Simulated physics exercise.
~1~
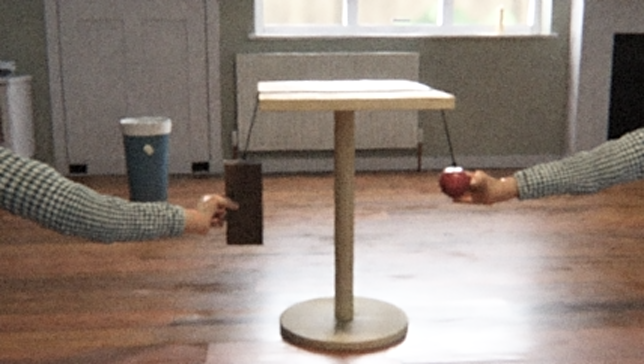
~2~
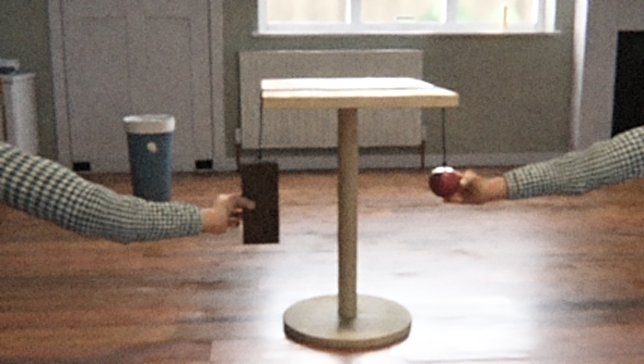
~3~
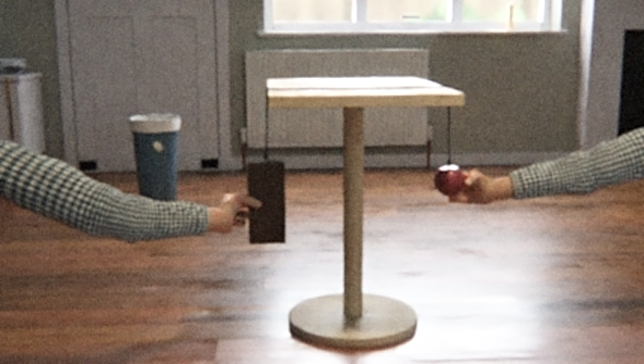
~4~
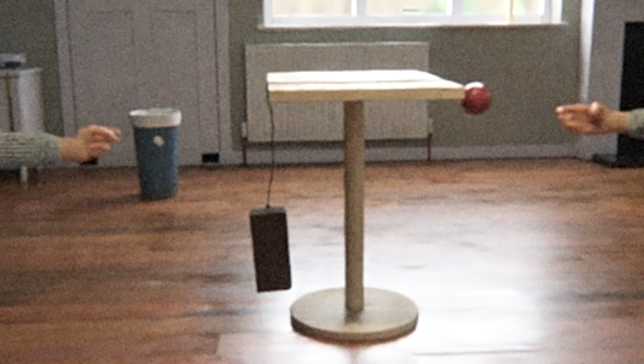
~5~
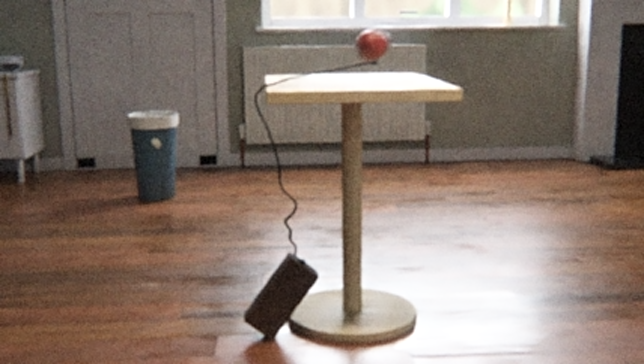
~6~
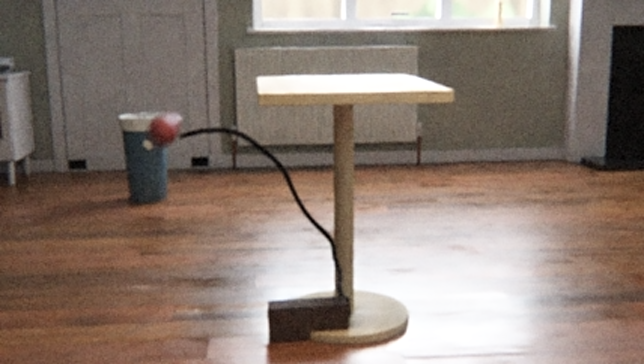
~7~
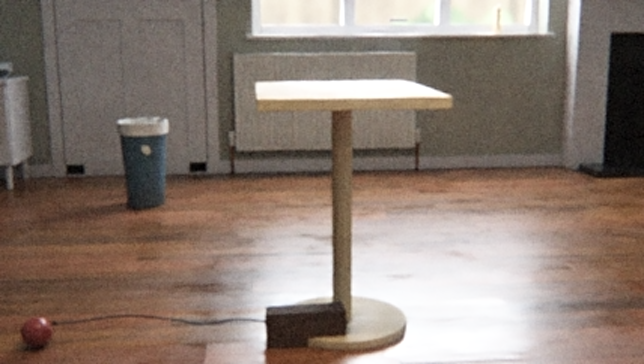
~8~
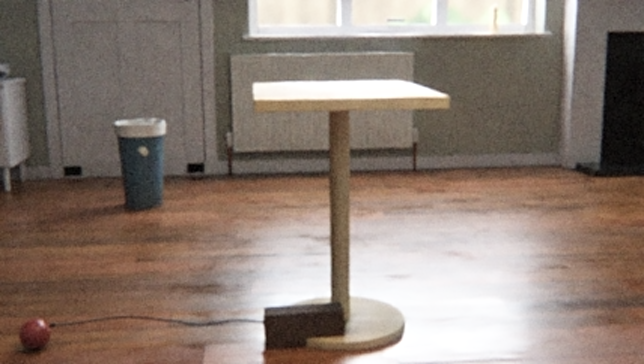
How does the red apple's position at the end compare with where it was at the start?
At the start the apple is held by a hand just below the tabletop on the right side of the table. At the end it lies on the floor well to the left of the table.
